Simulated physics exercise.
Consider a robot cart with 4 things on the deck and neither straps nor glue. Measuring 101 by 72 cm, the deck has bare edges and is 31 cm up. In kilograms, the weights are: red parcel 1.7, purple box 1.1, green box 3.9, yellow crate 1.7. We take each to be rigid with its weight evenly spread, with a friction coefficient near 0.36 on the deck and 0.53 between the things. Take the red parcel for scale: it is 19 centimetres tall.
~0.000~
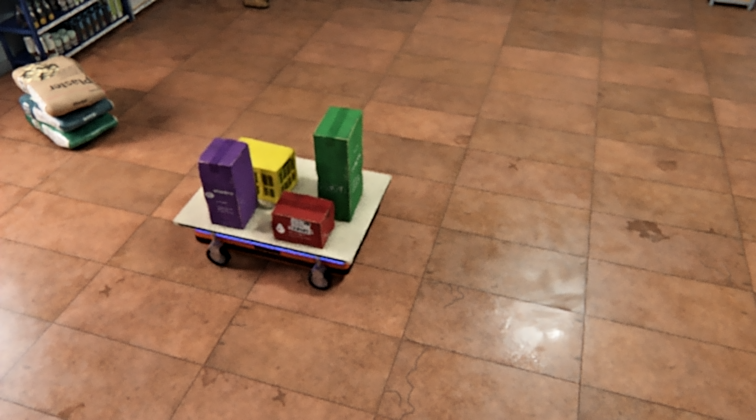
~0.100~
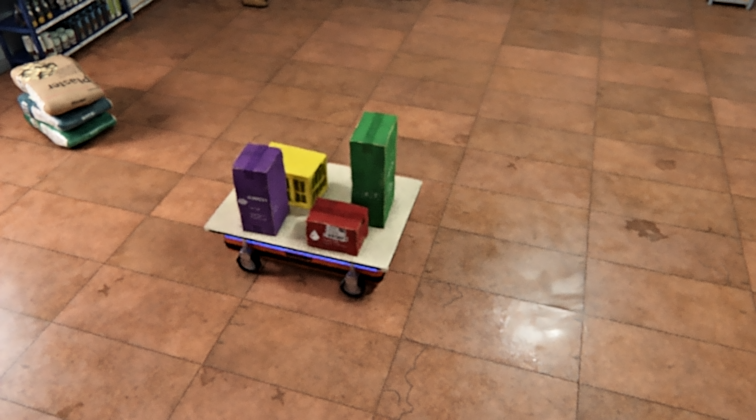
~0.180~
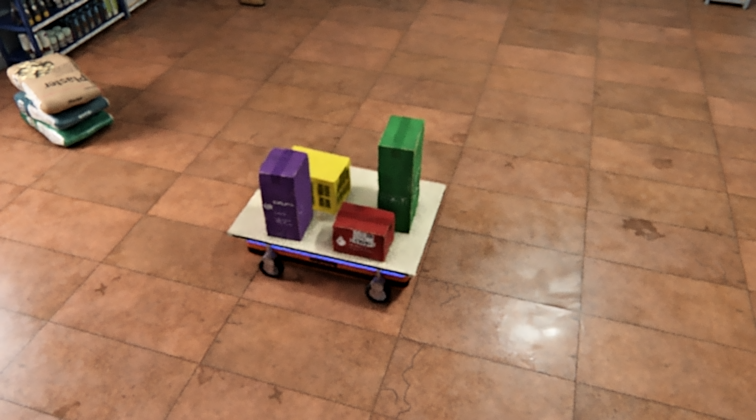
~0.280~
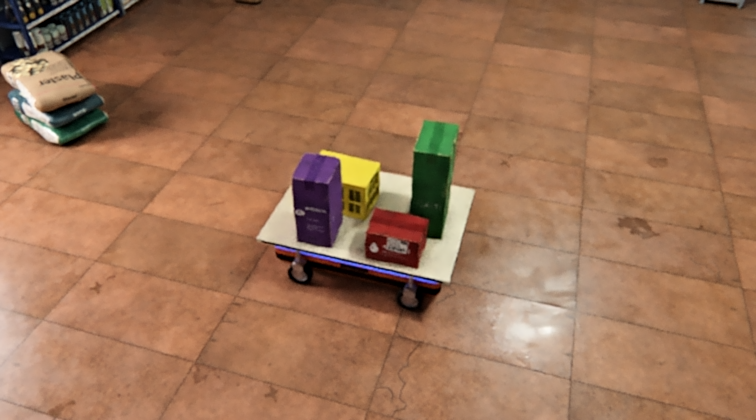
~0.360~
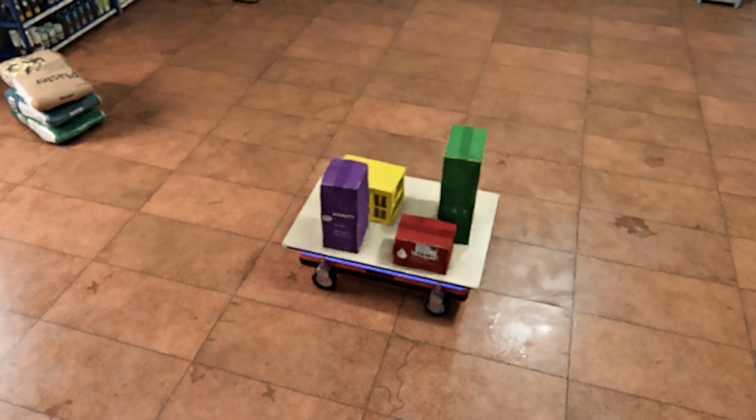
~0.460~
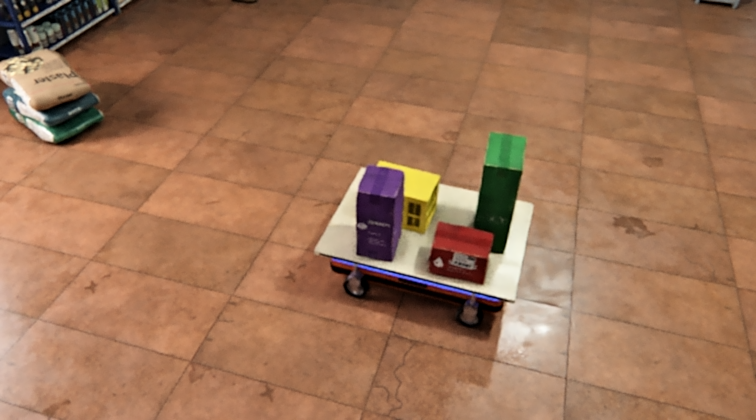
A flat cart carrying a purple box, a yellow crate, a red parcel and a tall green box starts left of centre on a tiled floor, near stacked sacks. It rolls steadily rightward and slightly toward the viewer, reaching right of centre while its load keeps the same arrangement.
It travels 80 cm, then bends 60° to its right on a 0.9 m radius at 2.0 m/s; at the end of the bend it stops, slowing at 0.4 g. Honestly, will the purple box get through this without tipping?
Erect.
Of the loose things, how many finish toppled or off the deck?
1.
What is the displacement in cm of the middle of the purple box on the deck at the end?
Net distance near 12 cm.
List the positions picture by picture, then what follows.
In the first picture, 0 cm covered; purple box (229, 184); red parcel (303, 220).
In the second picture, 20 cm covered; yellow crate (291, 176); red parcel (337, 226).
In the third picture, 36 cm covered; green box (400, 176); yellow crate (315, 180).
In the fourth picture, 56 cm covered; red parcel (396, 238); green box (433, 181).
In the fifth picture, 72 cm covered; yellow crate (368, 189); red parcel (424, 244).
In the sixth picture, 92 cm covered; purple box (380, 214); green box (497, 195).
After 0.76 s, 152 cm covered, turned 36°; green box now off the deck; purple box slid 6 cm near (465, 254); red parcel slid 31 cm.
After 1.06 s, 212 cm covered, turned 60°; purple box slid 10 cm near (521, 337); red parcel slid 53 cm; yellow crate slid 21 cm.
At rest (2.0 s), off the deck and tipped over, green box; not toppled but over 10 cm from the start, red parcel, purple box and yellow crate.
